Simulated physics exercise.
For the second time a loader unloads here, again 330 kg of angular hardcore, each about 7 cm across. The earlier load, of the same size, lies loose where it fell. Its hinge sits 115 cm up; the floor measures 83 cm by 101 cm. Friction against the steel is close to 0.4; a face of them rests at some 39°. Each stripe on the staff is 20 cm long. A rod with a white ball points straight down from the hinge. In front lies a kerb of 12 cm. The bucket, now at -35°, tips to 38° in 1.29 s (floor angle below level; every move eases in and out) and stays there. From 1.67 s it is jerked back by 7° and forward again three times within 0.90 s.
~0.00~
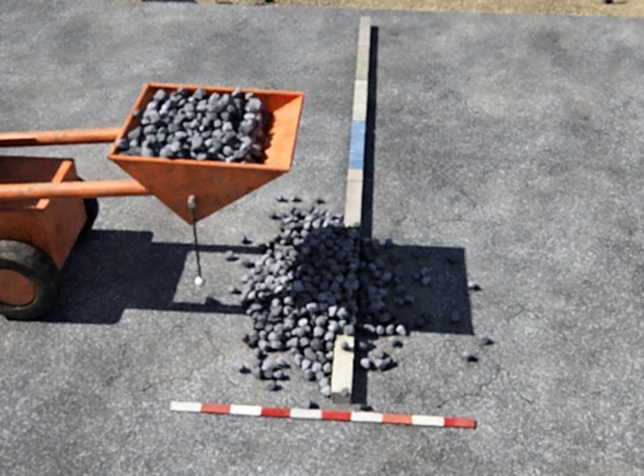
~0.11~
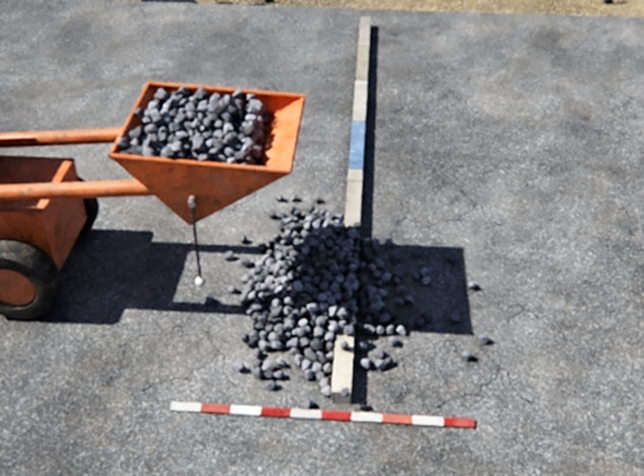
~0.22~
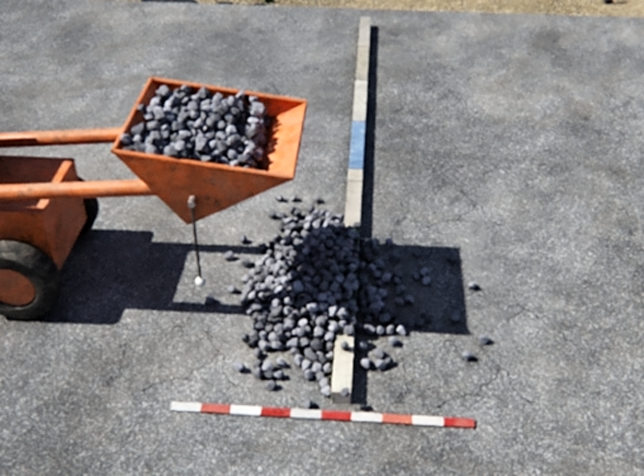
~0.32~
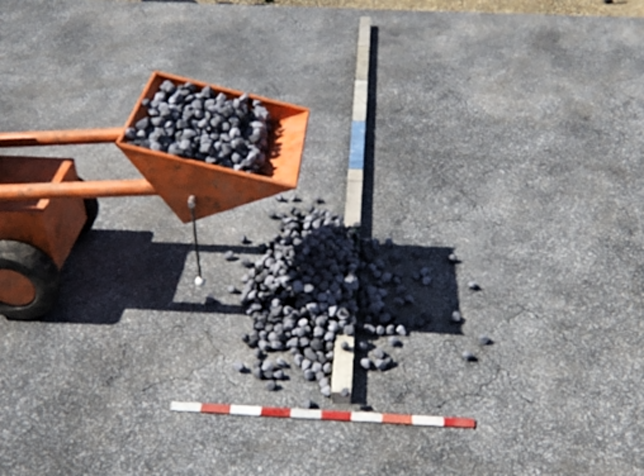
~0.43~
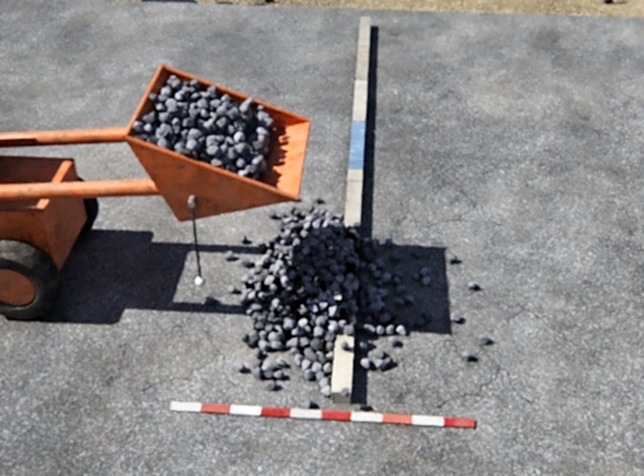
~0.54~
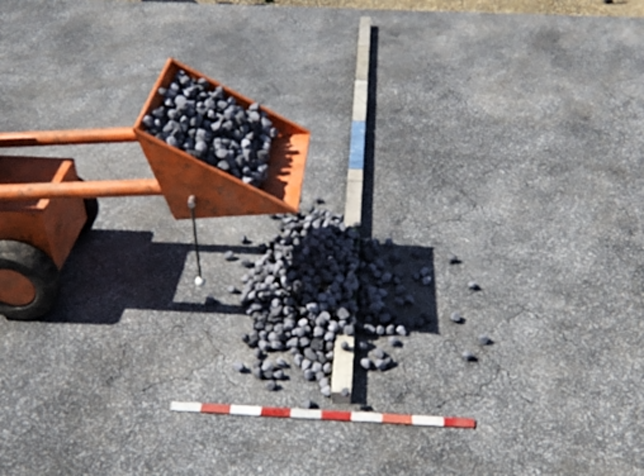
The clip opens on an orange loader bucket full of dark grey stones, raised at the left above a loose pile of similar stones lying across a kerb. The bucket barely moves at first, then rotates clockwise, its back edge rising and front lip lowering, while the stones inside shift slightly and the pile stays still.
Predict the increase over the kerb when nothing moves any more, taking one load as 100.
About 36 per cent.
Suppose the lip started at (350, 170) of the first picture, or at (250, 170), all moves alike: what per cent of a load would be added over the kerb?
Near 90 per cent from the first place, 5 from the second.
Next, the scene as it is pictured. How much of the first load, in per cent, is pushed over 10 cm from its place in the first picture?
Roughly 10 per cent of them.
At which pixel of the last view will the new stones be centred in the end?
Their middle is at about (323, 270).
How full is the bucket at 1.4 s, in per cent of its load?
It holds some 60 per cent.
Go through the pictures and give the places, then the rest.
The first picture shows lip at (290, 170), floor tilted -35°, highest stones at (203, 111). The earlier load is highest near (323, 245), 30 cm above ground level, 90 % on this side of the kerb, 10 % over the kerb.
In the second picture, the bucket is at -34°, its lip at (291, 172); the top of the load is at (204, 111); the stones move at 0.1 m/s on average.
In the third picture, the bucket is at -30°, its lip at (293, 178); the top of the load is at (180, 107); the stones move at 0.2 m/s on average.
The fourth picture shows lip at (296, 187), floor tilted -23°, highest stones at (167, 103); the stones move at 0.3 m/s on average.
The fifth picture shows lip at (298, 199), floor tilted -16°, highest stones at (168, 95); the stones move at 0.3 m/s on average.
The sixth picture shows lip at (297, 212), floor tilted -7°, highest stones at (174, 88); the stones move at 0.3 m/s on average.
After 1.0 s the floor is at 27°; in per cent of one load, 98 in the bucket, 92 on this side of the kerb, 10 over the kerb; the foremost stones are at (450, 302).
After 1.4 s the floor is at 38°; in per cent of one load, 60 in the bucket, 130 on this side of the kerb, 10 over the kerb; the foremost stones are at (450, 302).
After 3.0 s the floor is at 38°; in per cent of one load, 0 in the bucket, 155 on this side of the kerb, 45 over the kerb; the foremost stones are at (468, 298).
After 5.6 s the floor is at 38°; in per cent of one load, 0 in the bucket, 155 on this side of the kerb, 45 over the kerb; the foremost stones are at (468, 298). Net gain over the kerb, 36.
